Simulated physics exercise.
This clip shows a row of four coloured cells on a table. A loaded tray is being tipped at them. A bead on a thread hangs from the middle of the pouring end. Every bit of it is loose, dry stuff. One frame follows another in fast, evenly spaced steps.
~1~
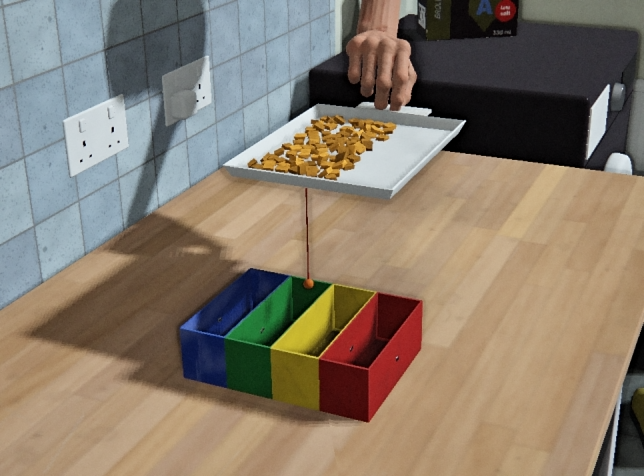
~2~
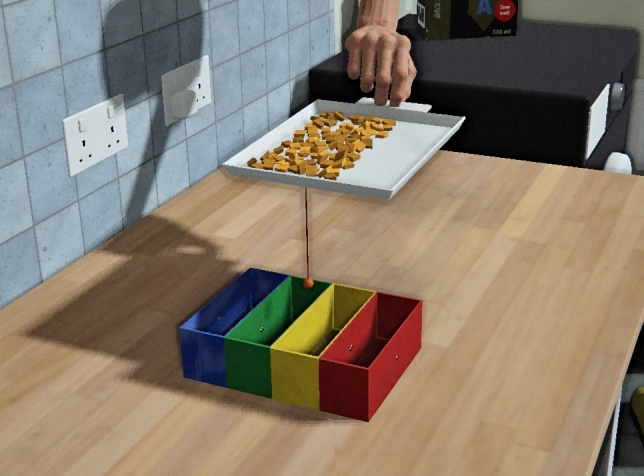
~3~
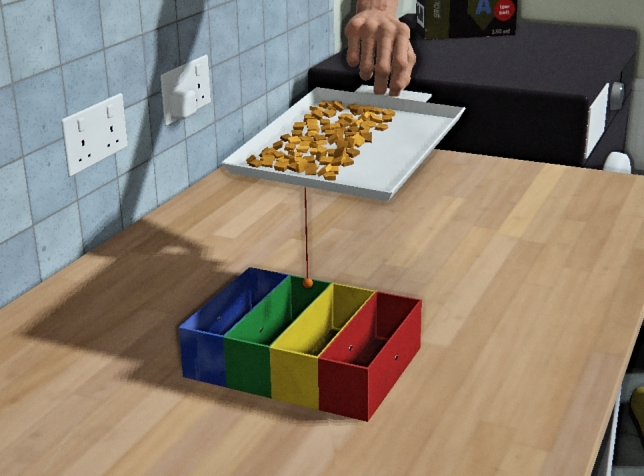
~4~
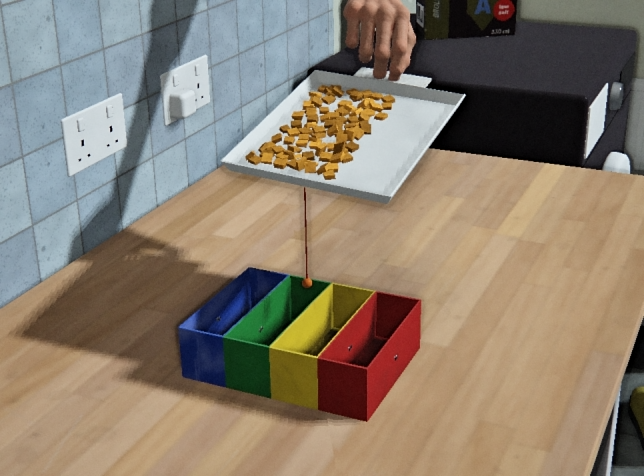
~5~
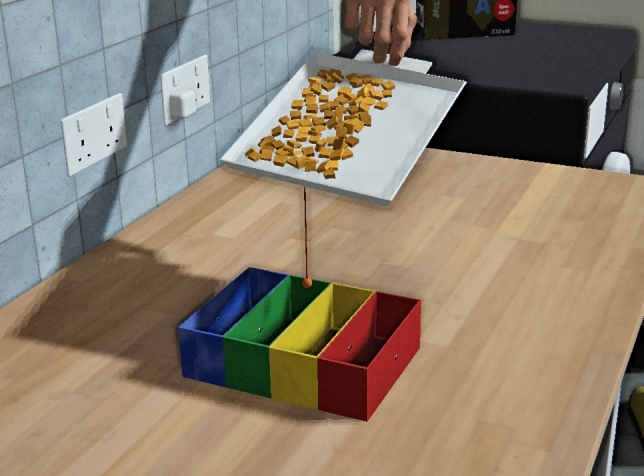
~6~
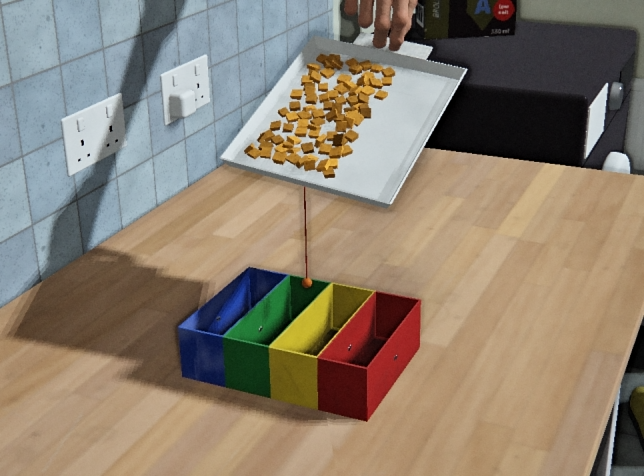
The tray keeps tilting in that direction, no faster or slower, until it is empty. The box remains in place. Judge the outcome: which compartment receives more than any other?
The red compartment receives the most.
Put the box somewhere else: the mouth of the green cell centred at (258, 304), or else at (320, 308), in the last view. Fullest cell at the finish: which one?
Try one: Red; try two: That yellow cell.
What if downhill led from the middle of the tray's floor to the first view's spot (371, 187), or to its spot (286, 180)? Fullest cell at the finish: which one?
The cell in red; the blue cell.
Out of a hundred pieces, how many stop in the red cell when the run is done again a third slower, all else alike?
Estimated share: Some 50%.
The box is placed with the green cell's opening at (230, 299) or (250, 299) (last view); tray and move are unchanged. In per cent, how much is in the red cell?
Trial 1 around 20 percent, trial 2 around 30 percent.
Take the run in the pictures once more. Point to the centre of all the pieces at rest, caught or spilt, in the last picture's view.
Around (360, 374).
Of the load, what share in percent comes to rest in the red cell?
About 50 per cent.
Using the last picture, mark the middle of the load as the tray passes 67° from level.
The middle of the pieces sits at roughly (347, 206).
Soon after the last picture, tray tipped steeply; about two thirds on the tray; a stray few in the red cell; about a third falling or outside the box.
A little later, tray tipped past a quarter turn; about half in the red cell; about a quarter in the yellow cell; a small part in the green cell; a stray few in the blue cell; a small part falling or outside the box.
Later still, tray tipped past a quarter turn; about half in the red cell; about a quarter in the yellow cell; a small part in the green cell; a stray few in the blue cell; a small part falling or outside the box.
At rest, tray tipped past a quarter turn; about half in the red cell; about a quarter in the yellow cell; a small part in the green cell; a stray few in the blue cell; a small part outside the box.
